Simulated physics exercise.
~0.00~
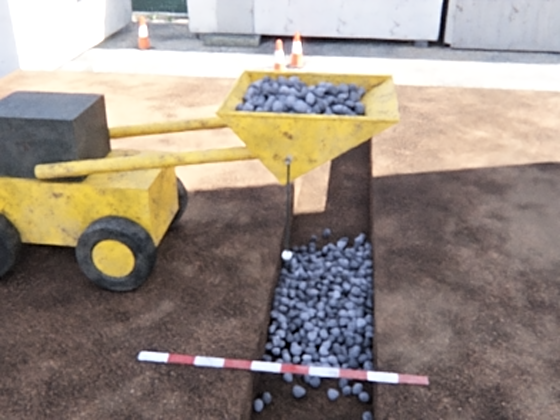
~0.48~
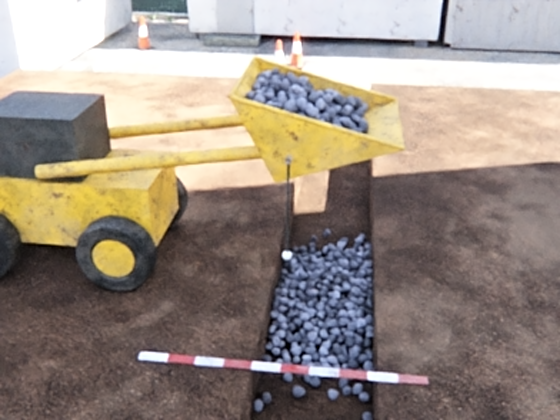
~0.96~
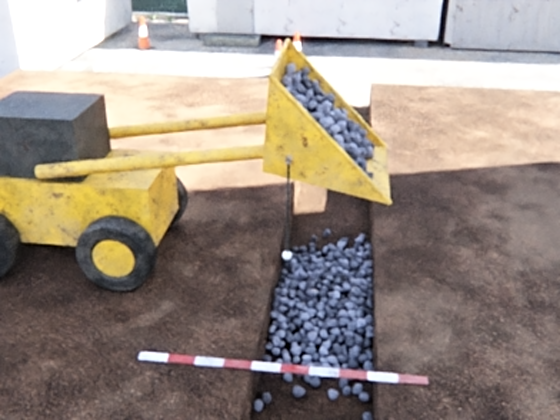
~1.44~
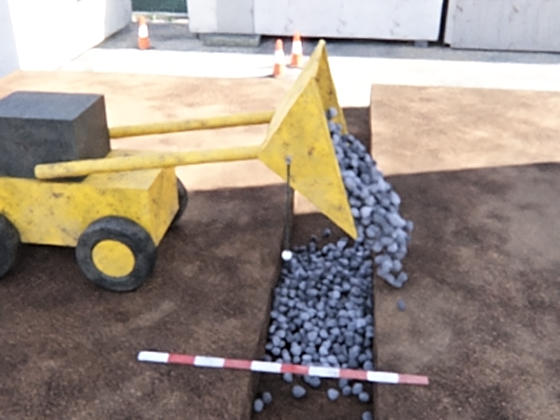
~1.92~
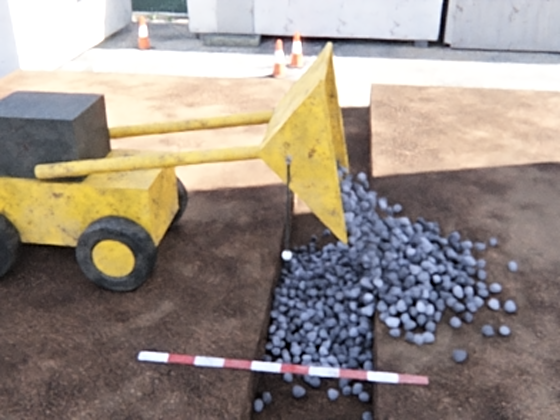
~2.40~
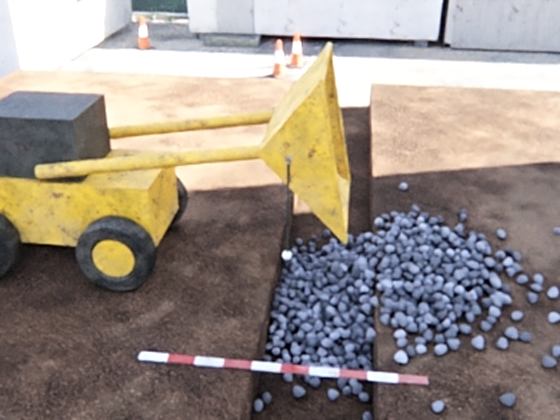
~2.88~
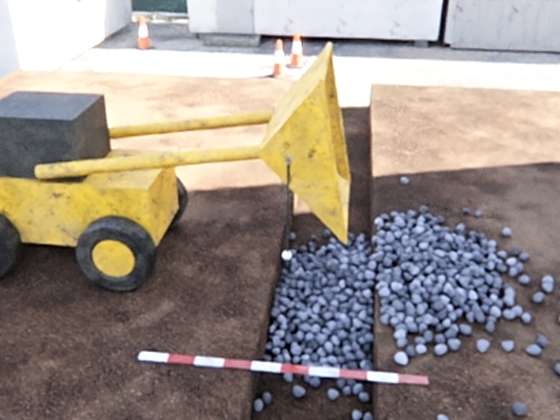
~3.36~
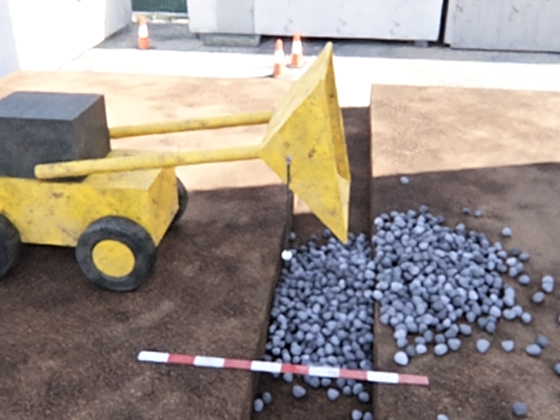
Yellow toy-like loader tipping its bucket of grey stones, some landing in the part-filled trench and many scattering over the ground beyond.
